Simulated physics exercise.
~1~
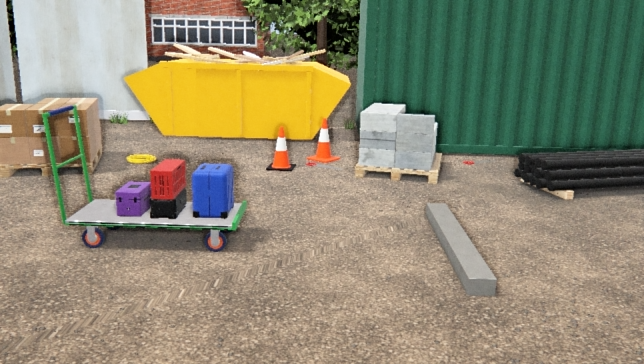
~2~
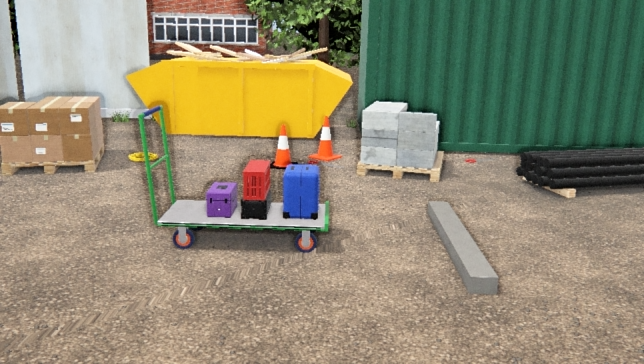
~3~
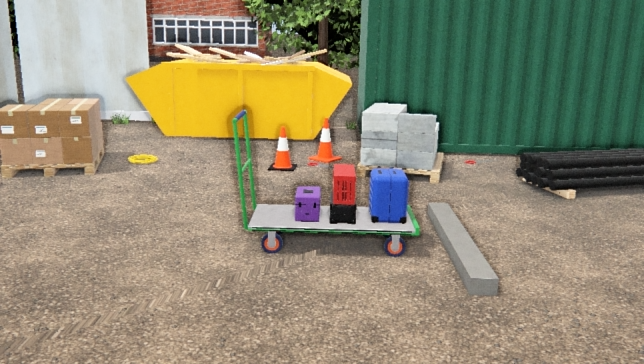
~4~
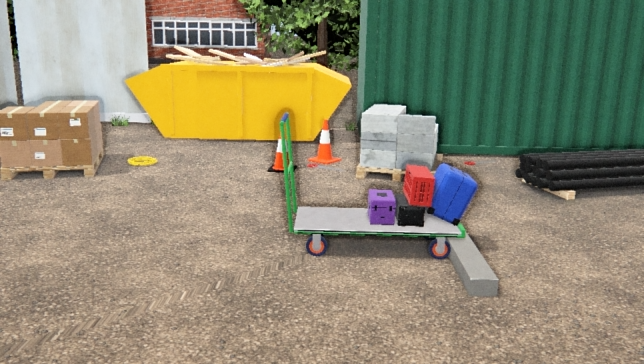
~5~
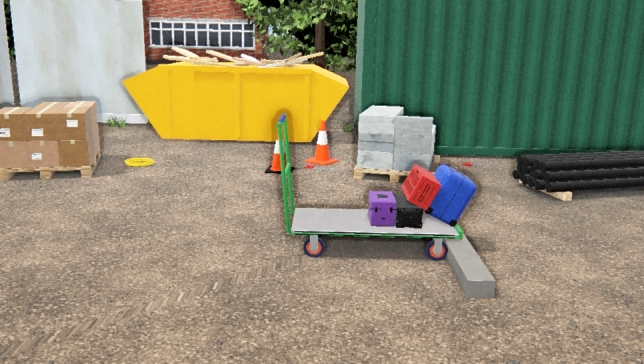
A flat trolley with a green handle rolls right across a gravelly yard, seen from the front and slightly above by a gently swaying camera. It carries a purple toolbox, a red crate on top of a black suitcase, and an upright blue suitcase at the front. Behind stand a yellow skip, two traffic cones, stacked boxes, grey blocks and a green metal wall. The trolley reaches a grey beam on the ground and stops. The load slides forward, the blue suitcase tips toward the front, and the red crate leans against it. Everything remains on the deck.
